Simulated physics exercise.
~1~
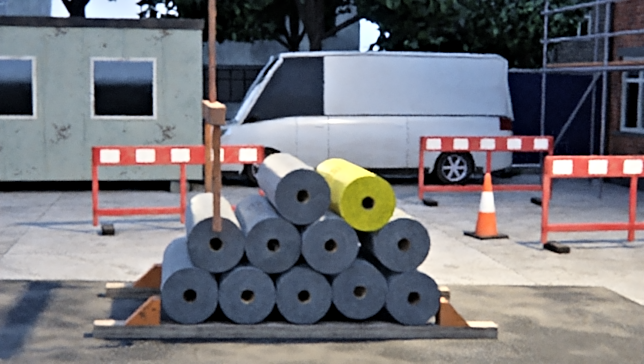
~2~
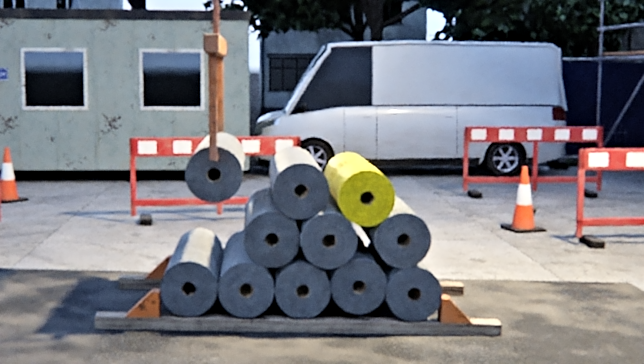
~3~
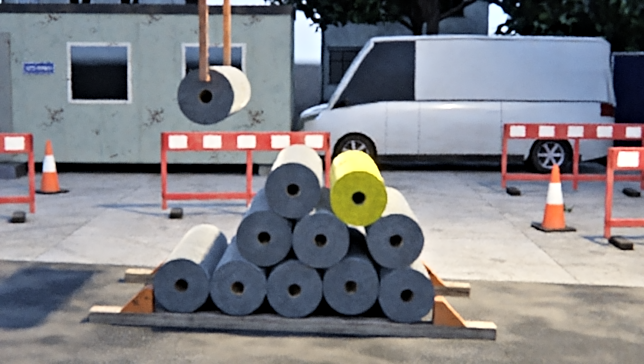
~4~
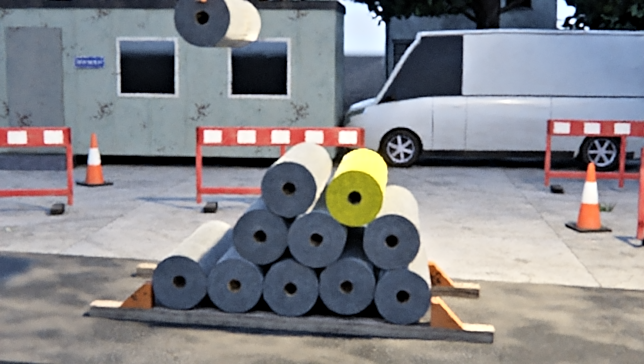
A stack of grey rolls staying still with its yellow roll in place as a lifting beam raises one roll from the left.
